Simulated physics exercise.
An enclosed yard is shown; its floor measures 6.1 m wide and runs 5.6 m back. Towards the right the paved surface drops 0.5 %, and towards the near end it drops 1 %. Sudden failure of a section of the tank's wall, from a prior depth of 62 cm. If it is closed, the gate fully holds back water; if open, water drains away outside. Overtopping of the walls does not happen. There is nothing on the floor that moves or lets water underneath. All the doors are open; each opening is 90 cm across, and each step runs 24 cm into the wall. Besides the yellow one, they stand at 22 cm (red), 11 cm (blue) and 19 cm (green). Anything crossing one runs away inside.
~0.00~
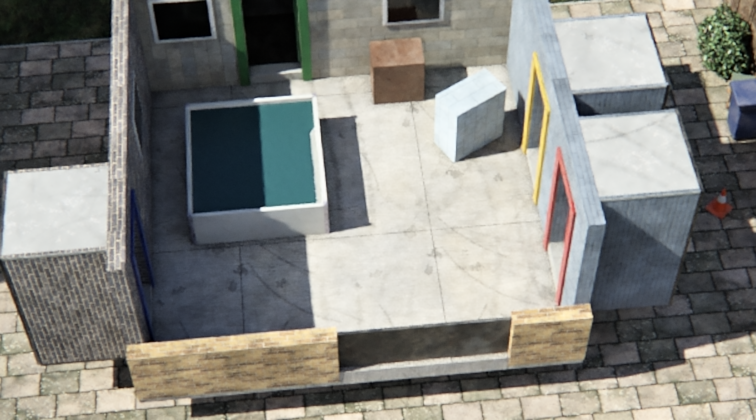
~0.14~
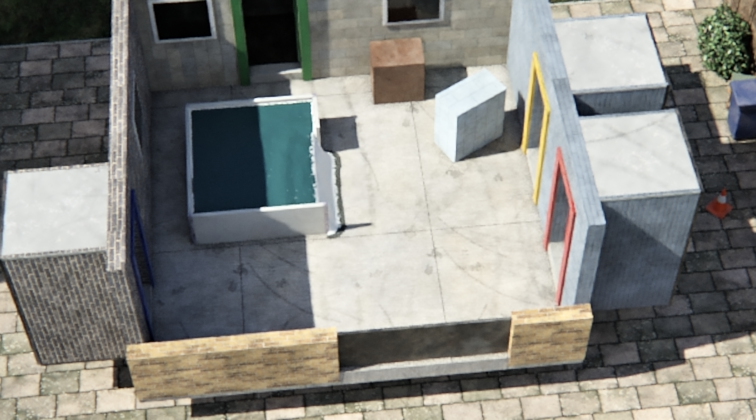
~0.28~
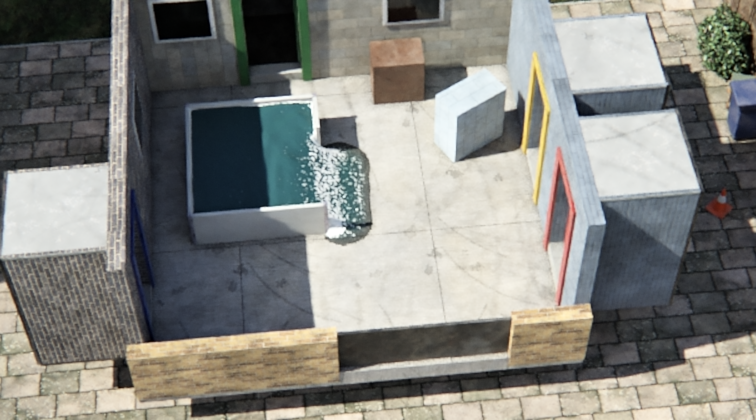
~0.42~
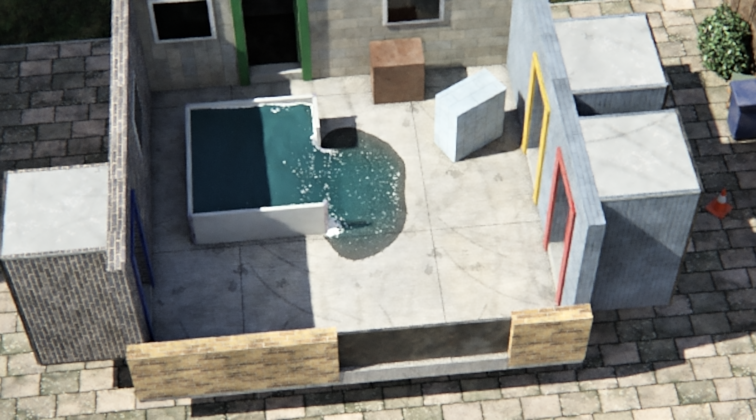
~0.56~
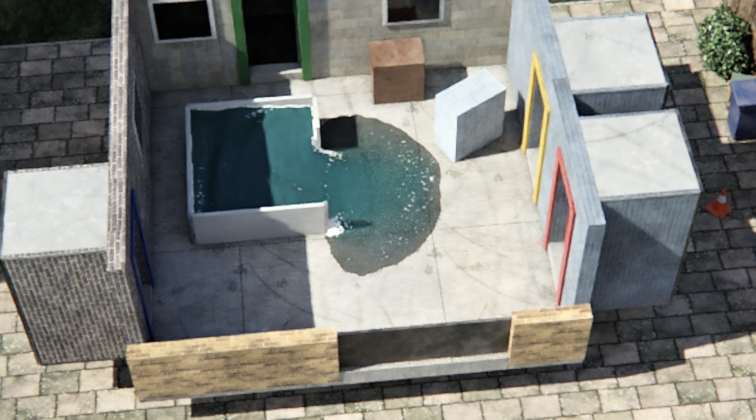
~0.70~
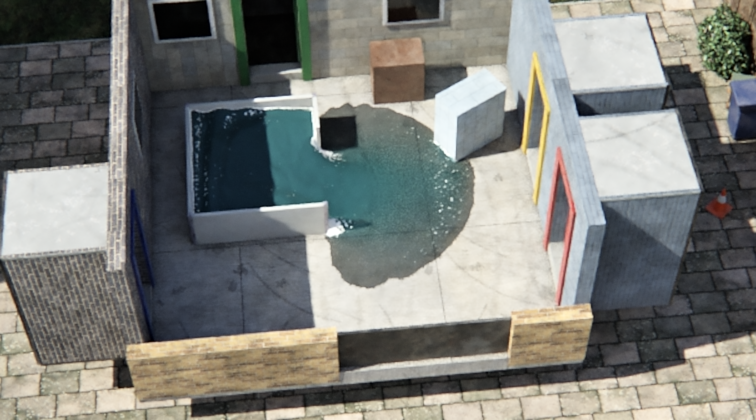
In a walled yard with open doors, the right side of a tank full of still water gave way, and water poured through the gap and spread across the paved floor in a widening, rounded pool.
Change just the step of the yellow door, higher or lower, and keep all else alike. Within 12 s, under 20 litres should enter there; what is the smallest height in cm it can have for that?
Around 28 cm.
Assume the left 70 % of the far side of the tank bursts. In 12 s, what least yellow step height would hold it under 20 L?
If so: Around 7.5 cm.
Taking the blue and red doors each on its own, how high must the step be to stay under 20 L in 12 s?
About 10.5 cm at blue and 20 cm at red.
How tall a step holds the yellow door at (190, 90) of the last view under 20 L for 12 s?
It needs about 6.5 cm.
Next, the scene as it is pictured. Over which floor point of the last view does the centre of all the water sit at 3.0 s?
(380, 205).
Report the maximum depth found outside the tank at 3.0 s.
Close to 38 centimetres.
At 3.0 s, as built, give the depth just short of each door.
Centimetres: Red = 21, yellow = 24, blue = 0, green = 0.
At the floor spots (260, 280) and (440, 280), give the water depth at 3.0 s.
In that order: 0 and 3 cm.
After 1.4 s water covers 40 % of the floor, deepest (31 cm) near (336, 212); 23 cm at the yellow door, 21 litres in over its 14 cm step.
After 3.0 s water covers 50 % of the floor, deepest (38 cm) near (555, 329); 24 cm at the yellow door, 157 litres in over its 14 cm step.
After 12.0 s water covers 95 % of the floor, deepest (14 cm) near (153, 375); 7 cm at the yellow door, 196 litres in over its 14 cm step.
At the yellow door as built, the water arrived by 1.0 s and peaked near 30 cm at 2.0 s.
Run again over the same 12 s with other heights there, 49 litres in over 23.5 cm, 7 litres over 32 cm. The limit of 20 litres is kept from about 28 cm up.
